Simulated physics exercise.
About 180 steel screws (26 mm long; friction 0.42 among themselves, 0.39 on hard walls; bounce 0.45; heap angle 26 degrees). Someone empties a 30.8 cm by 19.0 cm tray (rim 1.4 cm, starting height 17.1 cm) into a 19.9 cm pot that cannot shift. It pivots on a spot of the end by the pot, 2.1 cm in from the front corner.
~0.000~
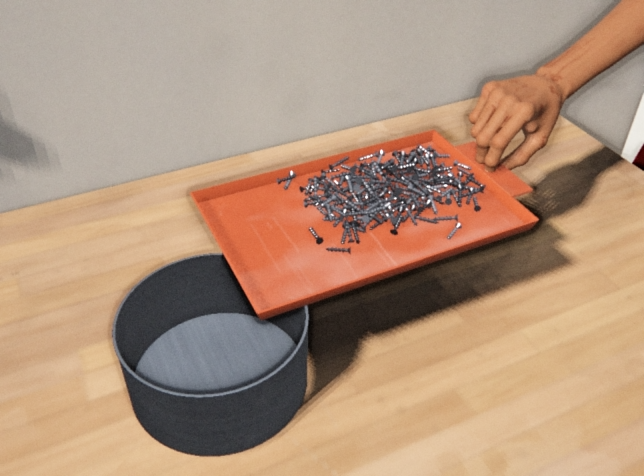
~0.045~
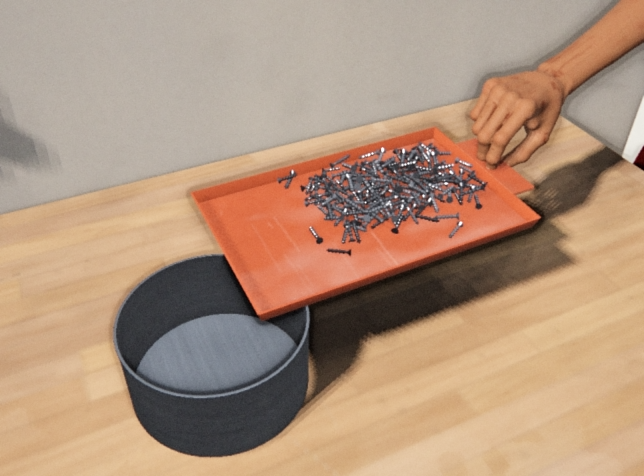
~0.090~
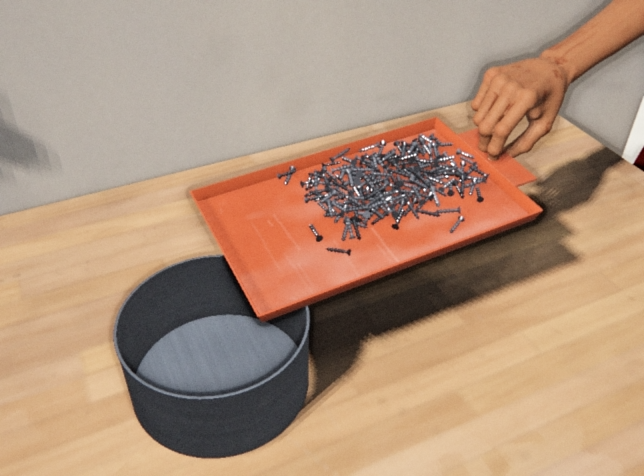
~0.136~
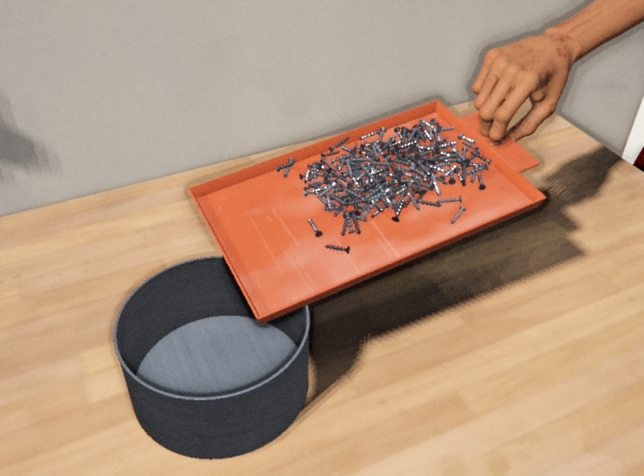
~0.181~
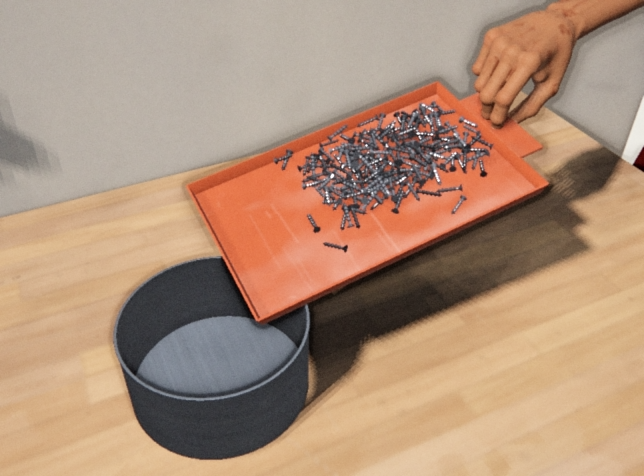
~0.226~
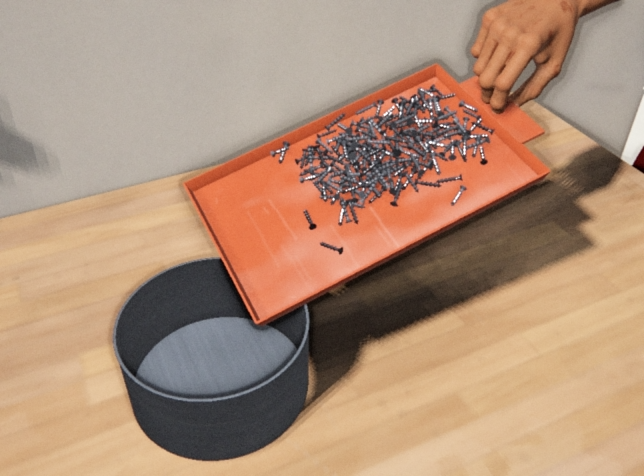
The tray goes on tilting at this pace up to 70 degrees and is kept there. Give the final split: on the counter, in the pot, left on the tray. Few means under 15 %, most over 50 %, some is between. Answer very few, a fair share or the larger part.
On the counter: The larger part; in the pot: A fair share; left on the tray: Very few.
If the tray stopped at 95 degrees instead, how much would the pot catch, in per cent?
It would be near 35 per cent.
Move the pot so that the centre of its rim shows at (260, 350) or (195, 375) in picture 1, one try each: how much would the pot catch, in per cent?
Some 70 and 95 per cent.
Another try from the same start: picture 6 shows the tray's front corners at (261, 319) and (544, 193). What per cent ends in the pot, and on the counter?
Pot 5, counter 90.
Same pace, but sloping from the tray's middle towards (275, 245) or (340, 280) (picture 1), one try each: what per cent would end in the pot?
Some 80 and 10 per cent.
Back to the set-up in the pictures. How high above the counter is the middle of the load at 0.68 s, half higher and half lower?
Some 22 cm.
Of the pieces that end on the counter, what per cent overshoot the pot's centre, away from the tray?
About 100 per cent.
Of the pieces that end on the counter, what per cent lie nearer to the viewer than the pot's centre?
Roughly 100 per cent.
After 0.50 s, tilt 43 degrees; the tray holds 100 %, the pot 0 %.
After 0.68 s, tilt 61 degrees; the tray holds 95 %, the pot 0 %.
After 0.98 s, tilt 70 degrees; the tray holds 5 %, the pot 25 %.
By 2.1 s all is still; counter 70 %, pot 30 %, tray 0 %.
